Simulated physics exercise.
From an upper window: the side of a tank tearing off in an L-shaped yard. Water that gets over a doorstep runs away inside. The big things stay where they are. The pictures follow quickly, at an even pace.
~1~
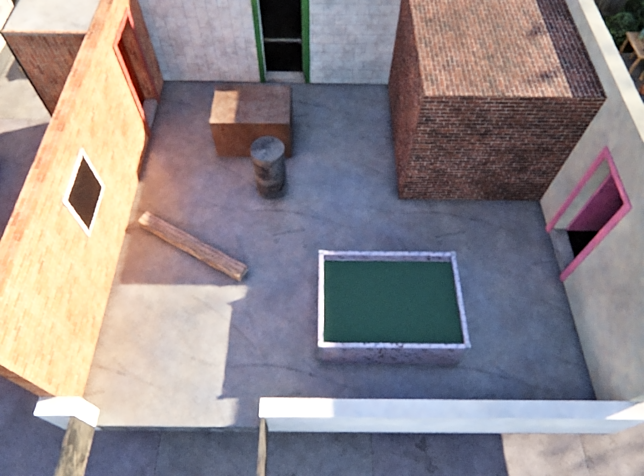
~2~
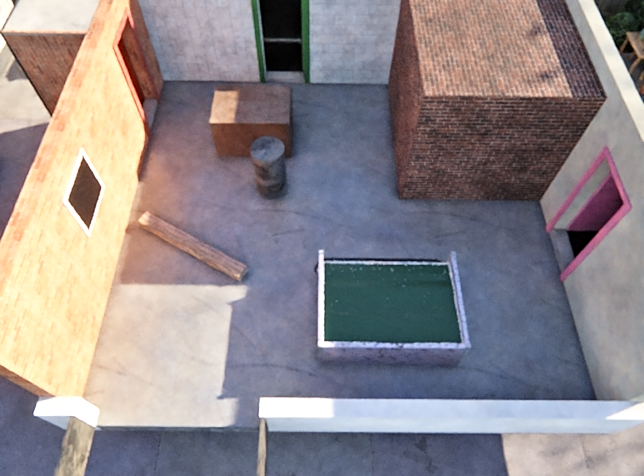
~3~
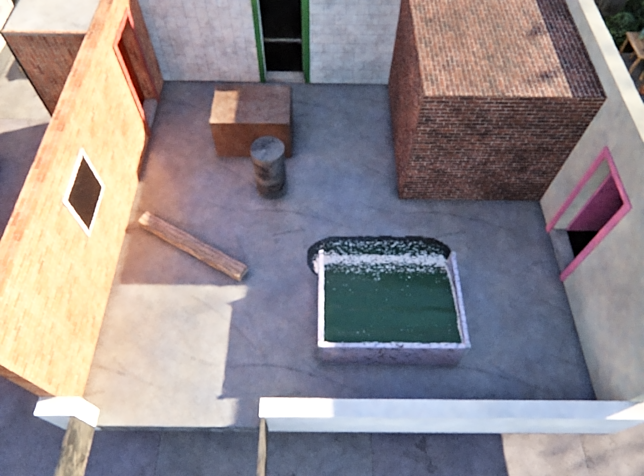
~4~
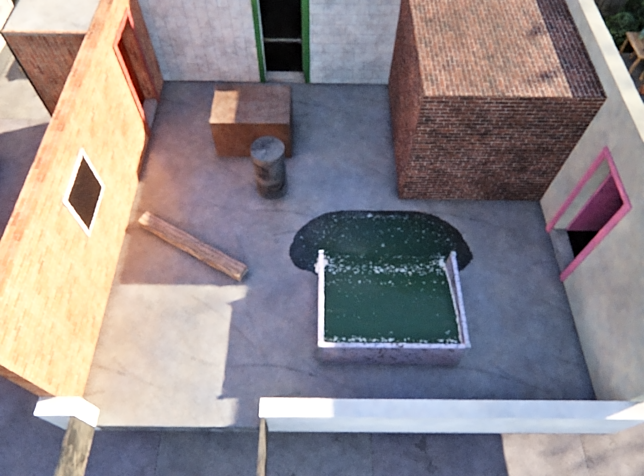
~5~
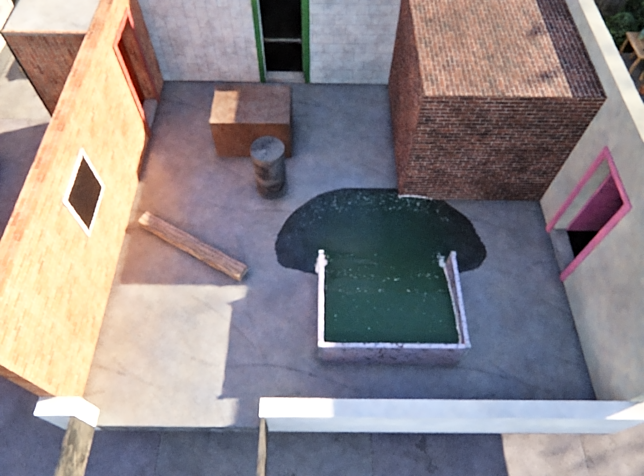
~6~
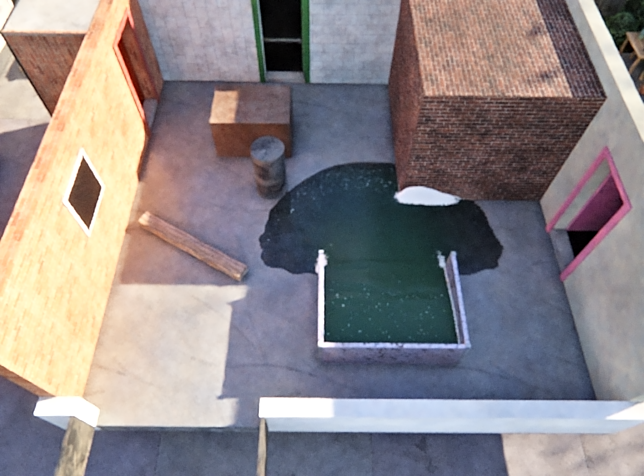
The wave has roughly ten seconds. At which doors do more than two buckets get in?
The red door admits no more than that; the green door lets in a lot; the pink door admits no more than that.
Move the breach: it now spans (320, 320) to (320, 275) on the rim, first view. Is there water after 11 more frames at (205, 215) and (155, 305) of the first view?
One after the other: Flooded, flooded.
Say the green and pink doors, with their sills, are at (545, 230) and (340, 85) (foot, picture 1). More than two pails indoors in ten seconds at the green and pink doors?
Green floods, pink passes that mark.
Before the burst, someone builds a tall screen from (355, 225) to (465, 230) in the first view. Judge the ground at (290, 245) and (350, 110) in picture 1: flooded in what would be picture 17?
In turn: Wet, wet.
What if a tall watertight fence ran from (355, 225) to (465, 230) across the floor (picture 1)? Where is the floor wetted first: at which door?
I say the pink one.
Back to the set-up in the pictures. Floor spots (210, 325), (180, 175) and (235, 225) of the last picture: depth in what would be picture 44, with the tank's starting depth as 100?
In that order: 0, 10 and 2 per cent.
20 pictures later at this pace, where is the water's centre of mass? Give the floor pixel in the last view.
Roughly at (366, 184).
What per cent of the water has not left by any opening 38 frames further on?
I make it 96 per cent.
A moment on, water covers 30 % of the floor; the red door not reached, the green door not reached, the pink door not reached.
Next, water covers 40 % of the floor; the red door not reached, the green door under two buckets in, the pink door wet at the sill, nothing in.
Then, water covers 60 % of the floor; the red door not reached, the green door over two buckets in, the pink door under two buckets in.
Later, water covers 70 % of the floor; the red door wet at the sill, nothing in, the green door far over two buckets in, the pink door under two buckets in.
In the end, water covers 90 % of the floor; the red door wet at the sill, nothing in, the green door far over two buckets in, the pink door under two buckets in.
